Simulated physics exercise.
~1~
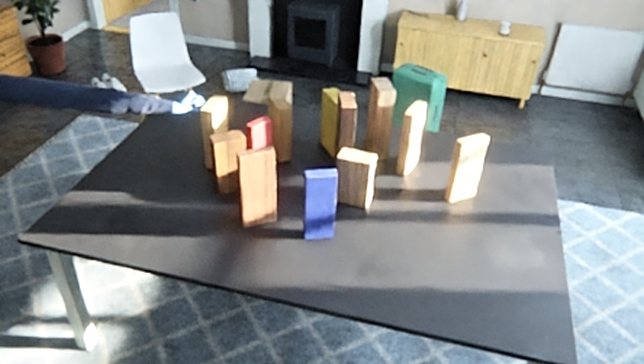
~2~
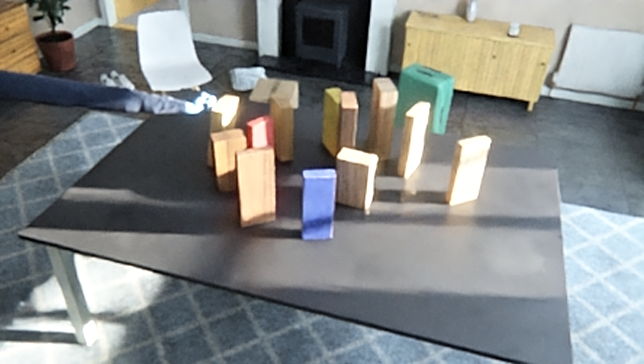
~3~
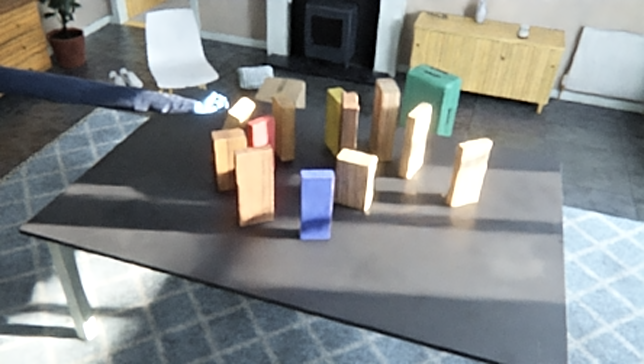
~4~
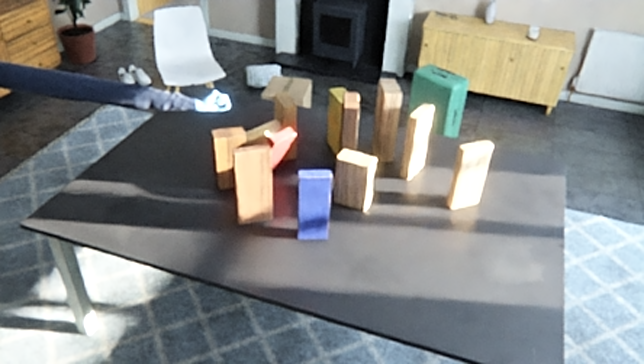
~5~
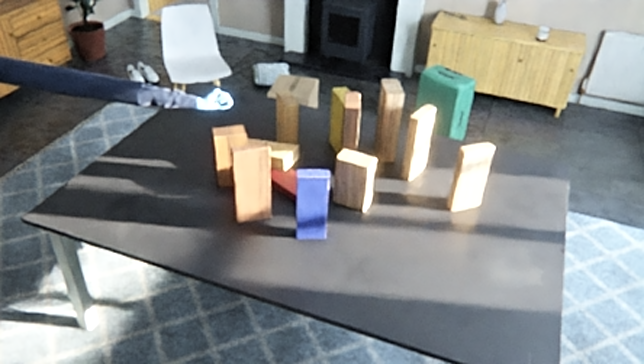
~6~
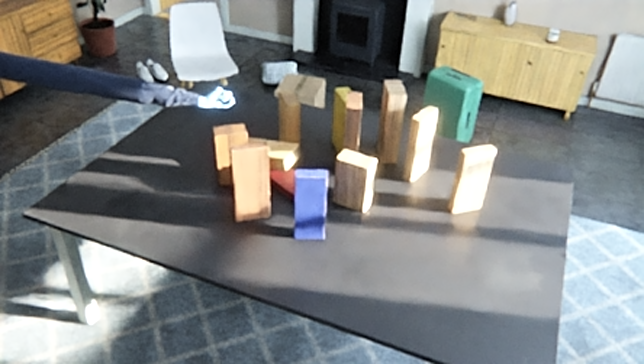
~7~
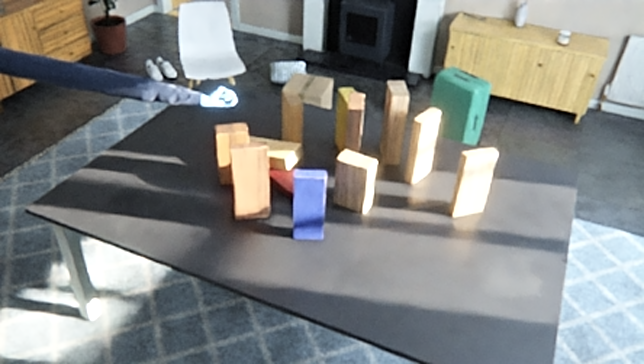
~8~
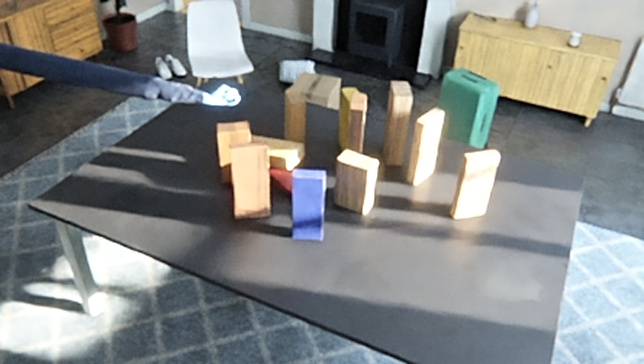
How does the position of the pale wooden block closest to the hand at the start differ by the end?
At the start it stands upright beside the hand, and by the end it lies on its side, further right and nearer the front of the table.
